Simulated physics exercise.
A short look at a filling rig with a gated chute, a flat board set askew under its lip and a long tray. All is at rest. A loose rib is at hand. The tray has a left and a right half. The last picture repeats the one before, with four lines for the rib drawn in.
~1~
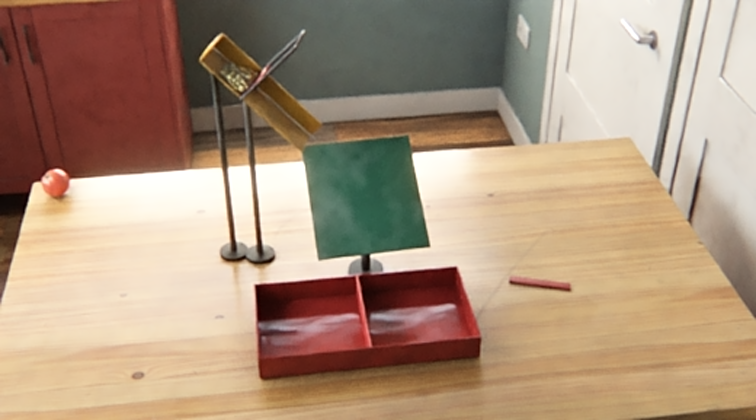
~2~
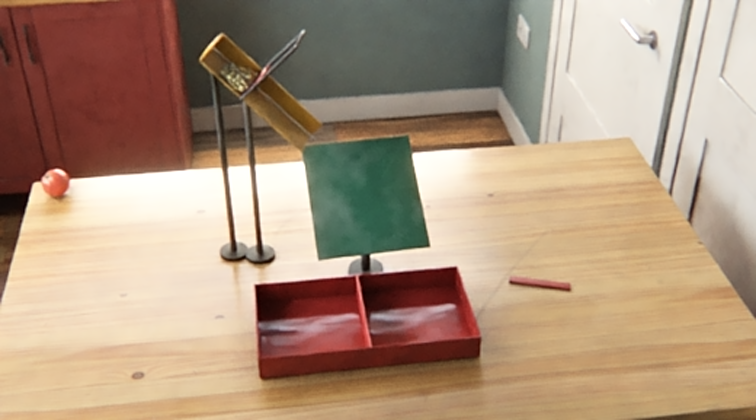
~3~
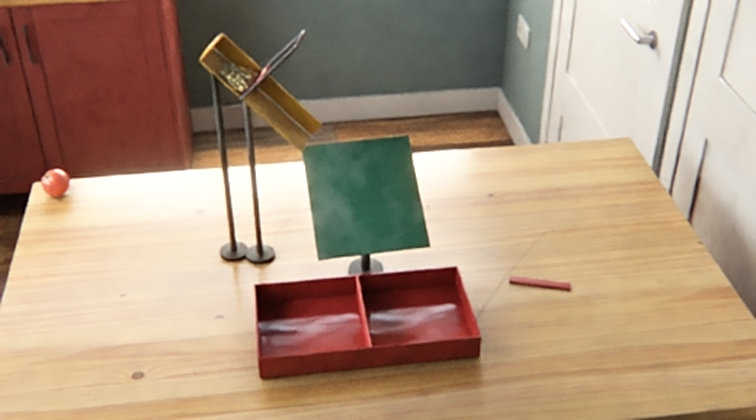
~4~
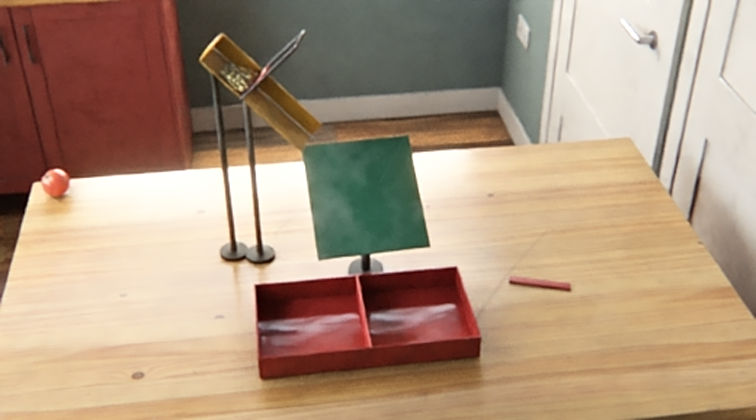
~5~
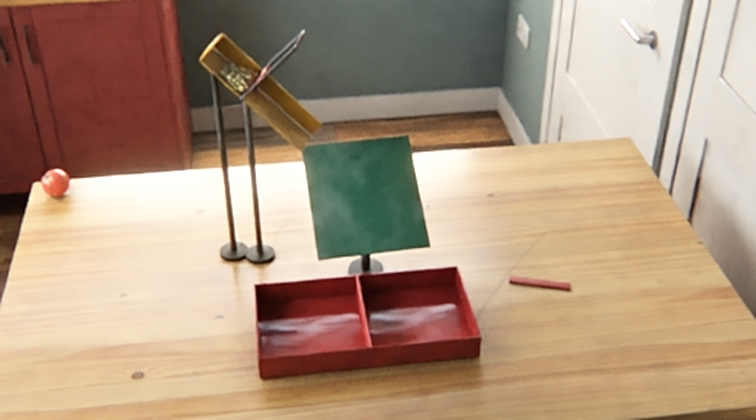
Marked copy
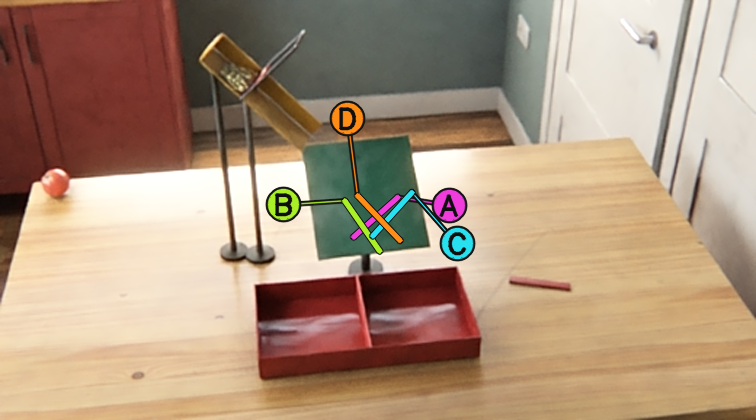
Nothing moves in this clip, and the camera holds still, looking down at a pale wooden table in a room with red cabinets, grey-green walls and white doors. A yellow chute on dark stands slopes down to the right, holding a small pale load behind its gate, above a tilted green board. In front sits a red two-part tray, with a red strip to its right and a red ball at far left.
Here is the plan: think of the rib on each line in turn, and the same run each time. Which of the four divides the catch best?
Use line C.
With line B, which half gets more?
The right half.
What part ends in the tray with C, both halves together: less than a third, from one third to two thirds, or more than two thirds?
More than two thirds.
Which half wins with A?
The left half.
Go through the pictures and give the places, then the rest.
In the first picture, load behind the gate at (243, 75), soya beans; lip of the chute at (305, 145), sloping fairly steeply.
In the second picture, middle of the board at (365, 195), tilted fairly steeply; middle of its low edge at (375, 253); of its high edge at (355, 140).
In the third picture, front corners of the tray at (258, 359) and (481, 336); front end of its middle wall at (371, 347); gate still shut at (264, 74).
In the fourth picture, middle of the load at (243, 75); lip at (305, 145).
In the fifth picture, middle of the load at (243, 75); lip at (305, 145).
On the marked copy, line A from (397, 197) to (353, 237); line B from (344, 200) to (379, 251); line C from (412, 192) to (372, 236); line D from (357, 195) to (400, 240).
For line A, of what is caught, nearly all in the left half, a small part in the right.
For line B, of what is caught, about a quarter in the left half, most in the right.
For line C, of what is caught, about two thirds in the left half, about a third in the right.
For line D, of what is caught, a small part in the left half, nearly all in the right.
